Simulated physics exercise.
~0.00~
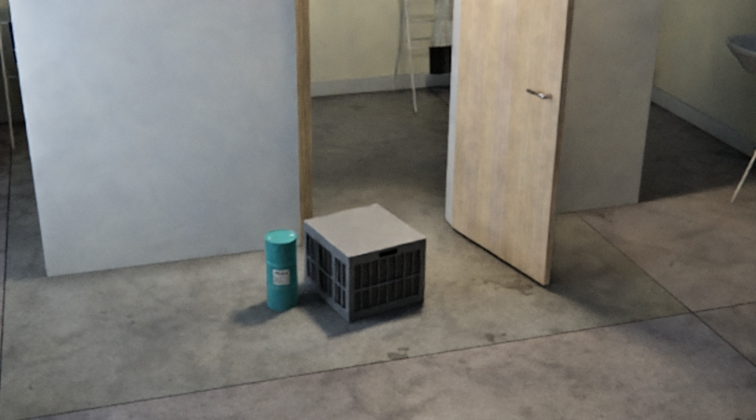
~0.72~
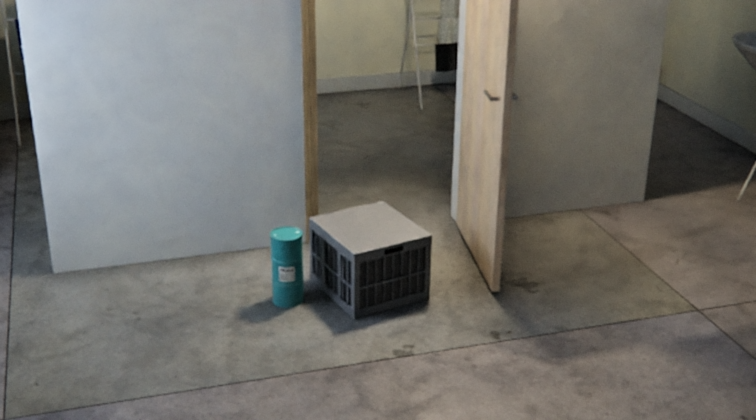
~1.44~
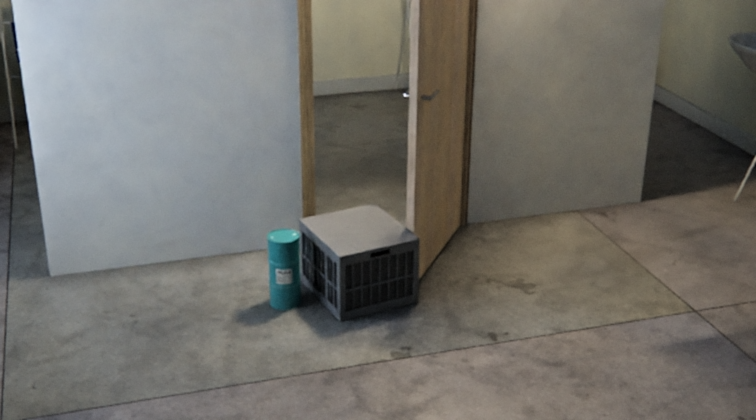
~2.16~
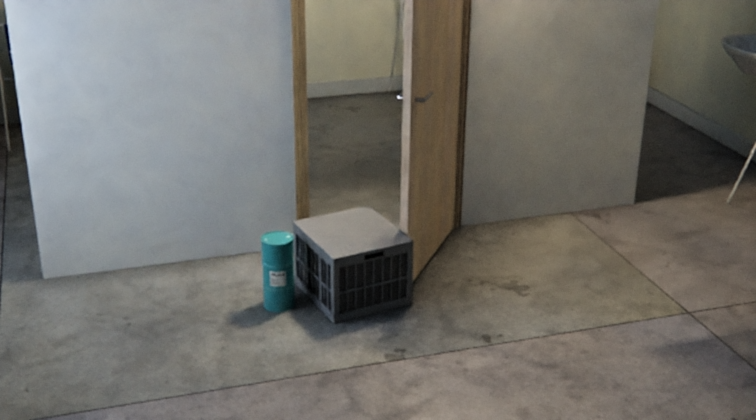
The clip shows a wooden door standing wide open beside a gray crate and a turquoise canister on a concrete floor. The door swings partway toward closing until it meets the crate, and it ends still partly open, with the canister standing at the crate's left.
